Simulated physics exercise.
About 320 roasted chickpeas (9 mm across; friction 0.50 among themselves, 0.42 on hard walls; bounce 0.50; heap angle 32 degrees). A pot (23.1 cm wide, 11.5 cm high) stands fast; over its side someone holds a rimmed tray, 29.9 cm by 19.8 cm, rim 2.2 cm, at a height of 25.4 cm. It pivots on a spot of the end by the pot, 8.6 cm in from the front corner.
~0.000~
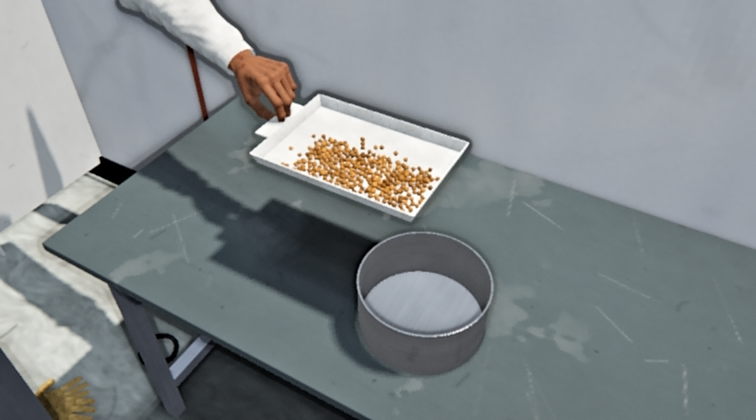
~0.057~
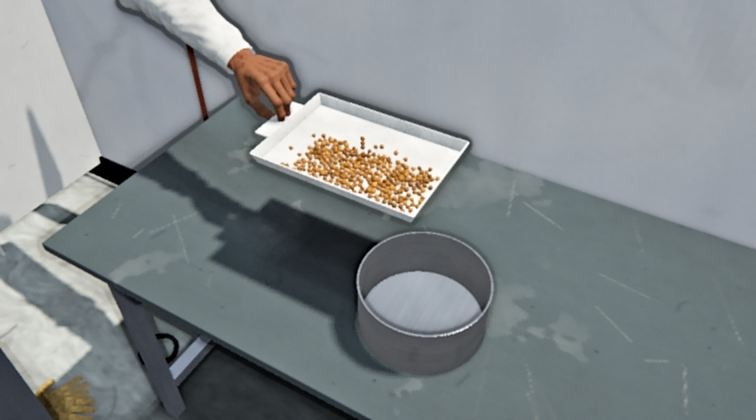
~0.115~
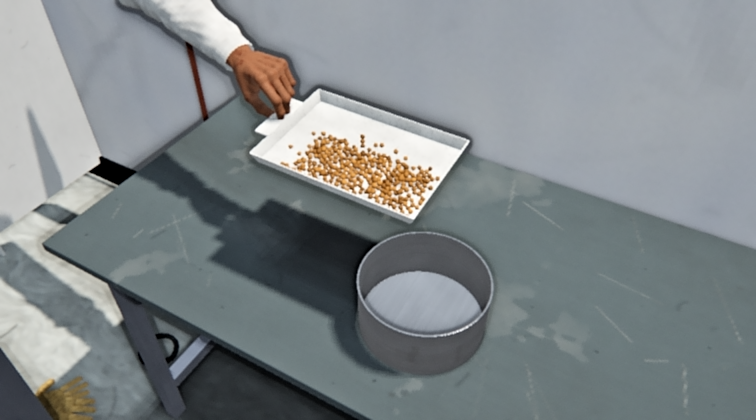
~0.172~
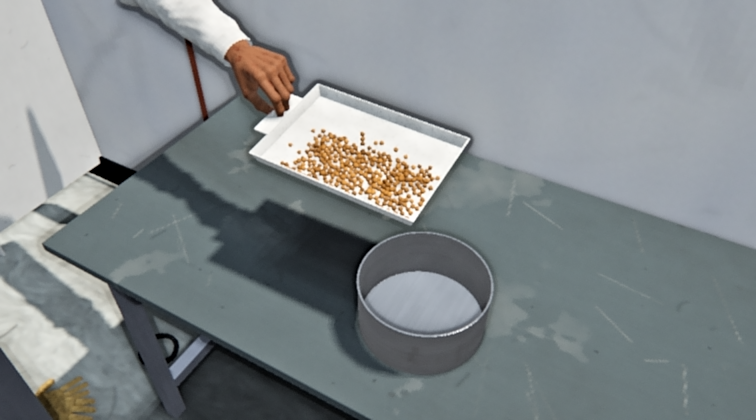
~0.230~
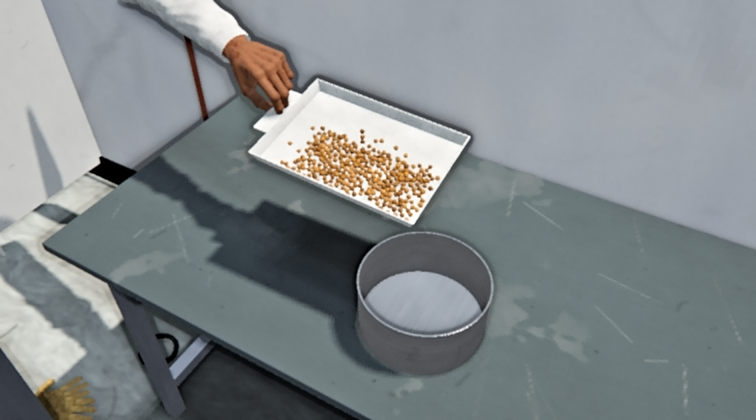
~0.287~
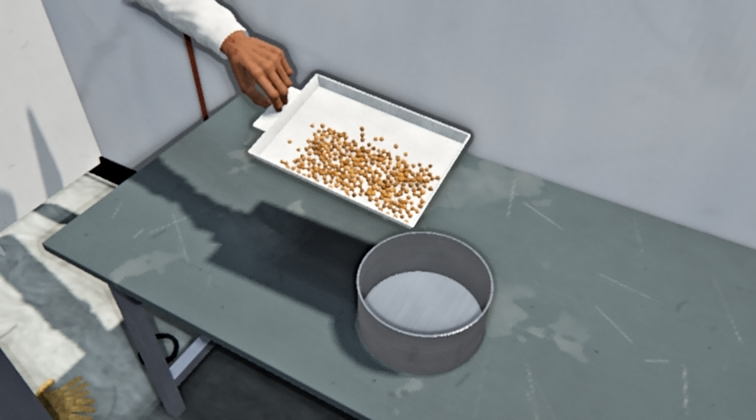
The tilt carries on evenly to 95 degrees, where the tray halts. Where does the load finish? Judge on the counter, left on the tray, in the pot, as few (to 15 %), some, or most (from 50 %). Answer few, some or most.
Counter: Some, tray: Few, pot: Most.
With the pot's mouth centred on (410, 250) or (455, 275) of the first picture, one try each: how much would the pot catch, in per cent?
About 75 and 50 per cent.
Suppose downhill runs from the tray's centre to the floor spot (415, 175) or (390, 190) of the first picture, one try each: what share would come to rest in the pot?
Some 55 and 100 per cent.
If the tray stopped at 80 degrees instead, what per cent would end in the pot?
In that case some 70 per cent.
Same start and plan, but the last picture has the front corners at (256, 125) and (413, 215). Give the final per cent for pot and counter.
Pot 90, counter 10.
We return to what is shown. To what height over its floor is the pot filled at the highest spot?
Roughly 2.0 cm.
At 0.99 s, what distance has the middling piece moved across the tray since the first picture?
Some 2 cm.
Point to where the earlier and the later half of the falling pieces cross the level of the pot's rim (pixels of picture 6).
At about (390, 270), then at (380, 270).
After 0.99 s, tilt 51 degrees; the tray holds 100 %, the pot 0 %.
Then, at 1.45 s, tilt 77 degrees; the tray holds 95 %, the pot 5 %.
Then, at 1.99 s, tilt 95 degrees; the tray holds 0 %, the pot 60 %.
At rest (2.6 s), counter 35 %, tray 0 %, pot 65 %.
